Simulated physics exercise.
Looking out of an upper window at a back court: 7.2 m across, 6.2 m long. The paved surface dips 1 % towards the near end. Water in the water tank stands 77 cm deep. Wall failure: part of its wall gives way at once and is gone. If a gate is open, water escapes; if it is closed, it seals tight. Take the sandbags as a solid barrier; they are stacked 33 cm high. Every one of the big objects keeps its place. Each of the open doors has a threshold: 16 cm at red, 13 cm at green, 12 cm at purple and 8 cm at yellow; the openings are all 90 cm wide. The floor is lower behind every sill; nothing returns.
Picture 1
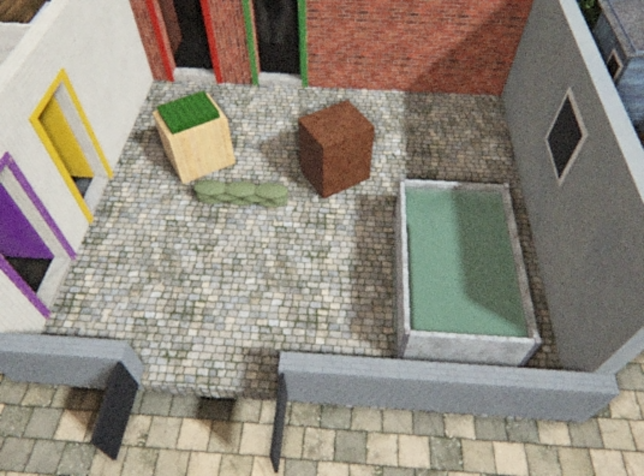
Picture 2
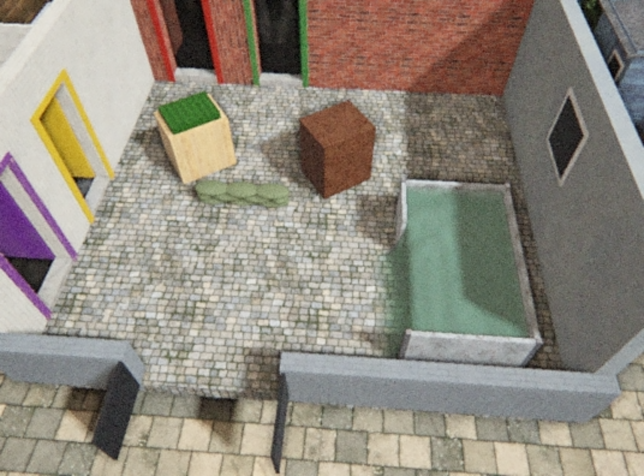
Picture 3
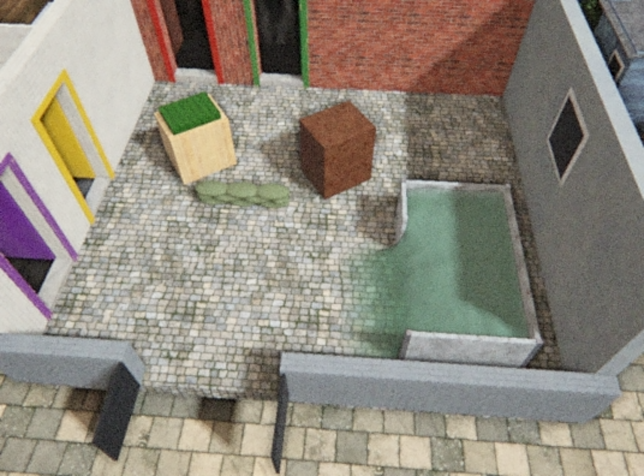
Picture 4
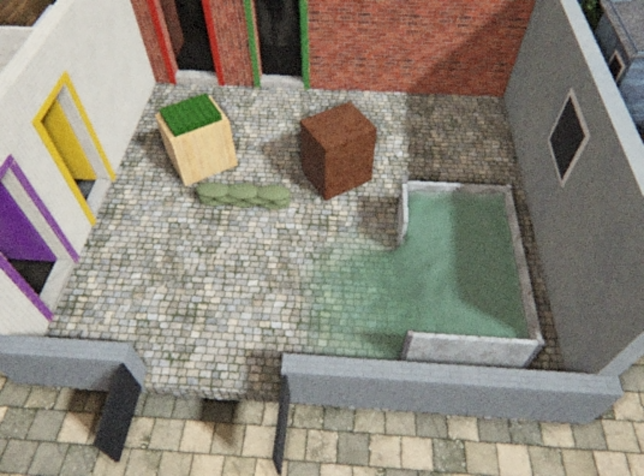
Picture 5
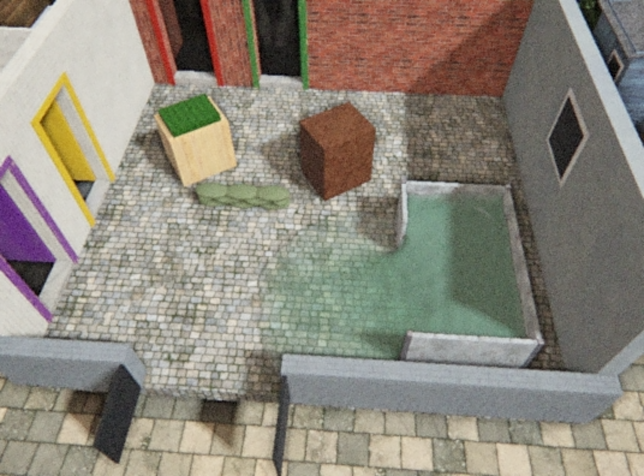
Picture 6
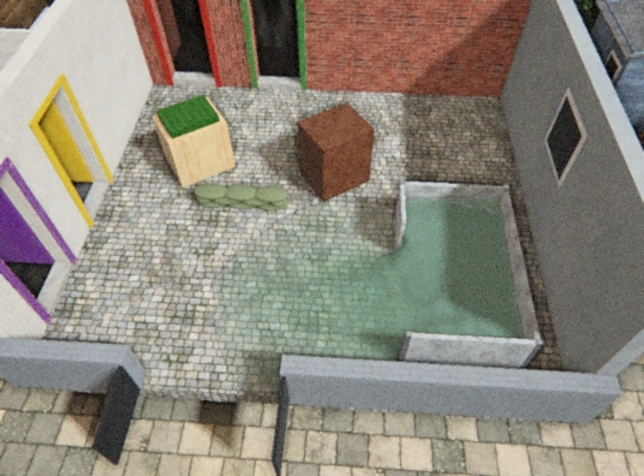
In a walled courtyard with coloured doorways, part of the left side of a full water tank vanished, and greenish water poured out and spread leftward across the paving, thinning as it went.
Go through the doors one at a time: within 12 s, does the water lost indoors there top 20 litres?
In order: At the red door the inflow will be within bounds, at the green door the inflow will be within bounds, at the purple door the inflow will be out of bounds, at the yellow door the inflow will be out of bounds.
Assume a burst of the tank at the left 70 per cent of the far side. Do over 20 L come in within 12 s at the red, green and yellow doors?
Red falls short; green falls short; yellow falls short.
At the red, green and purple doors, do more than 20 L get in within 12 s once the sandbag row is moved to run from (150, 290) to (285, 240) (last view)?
Then the red door is fine, the green door is fine, and the purple door is too much.
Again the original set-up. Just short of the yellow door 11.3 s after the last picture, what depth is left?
I'd put it near 4.0 cm.
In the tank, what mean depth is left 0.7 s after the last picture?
39 cm.
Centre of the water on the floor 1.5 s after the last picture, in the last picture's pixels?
Its balance point sits around (310, 298).
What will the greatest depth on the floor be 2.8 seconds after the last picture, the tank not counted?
About 26 cm at most.
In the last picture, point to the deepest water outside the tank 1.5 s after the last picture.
Look at roughly (38, 350).
Then, 0.7 s after the last picture water covers 35 % of the floor and is deepest (34 cm) near (389, 335); red door not reached, green door not reached, purple door 17 cm at the sill, 0 L in, yellow door not reached.
Then, 1.5 s after the last picture water covers 40 % of the floor and is deepest (47 cm) near (38, 350); red door not reached, green door not reached, purple door 32 cm at the sill, 75 L in, yellow door 21 cm at the sill, 13 L in.
Then, 2.8 s after the last picture water covers 45 % of the floor and is deepest (26 cm) near (67, 284); red door not reached, green door not reached, purple door 26 cm at the sill, 208 L in, yellow door 17 cm at the sill, 95 L in.
Then, 6.3 s after the last picture water covers 70 % of the floor and is deepest (13 cm) near (146, 103); red door 11 cm at the sill, 0 L in, green door 5 cm at the sill, 0 L in, purple door 10 cm at the sill, 274 L in, yellow door 11 cm at the sill, 135 L in.
Then, 11.3 s after the last picture water covers 95 % of the floor and is deepest (8 cm) near (32, 363); red door 3 cm at the sill, 0 L in, green door 2 cm at the sill, 0 L in, purple door 6 cm at the sill, 274 L in, yellow door 4 cm at the sill, 139 L in.
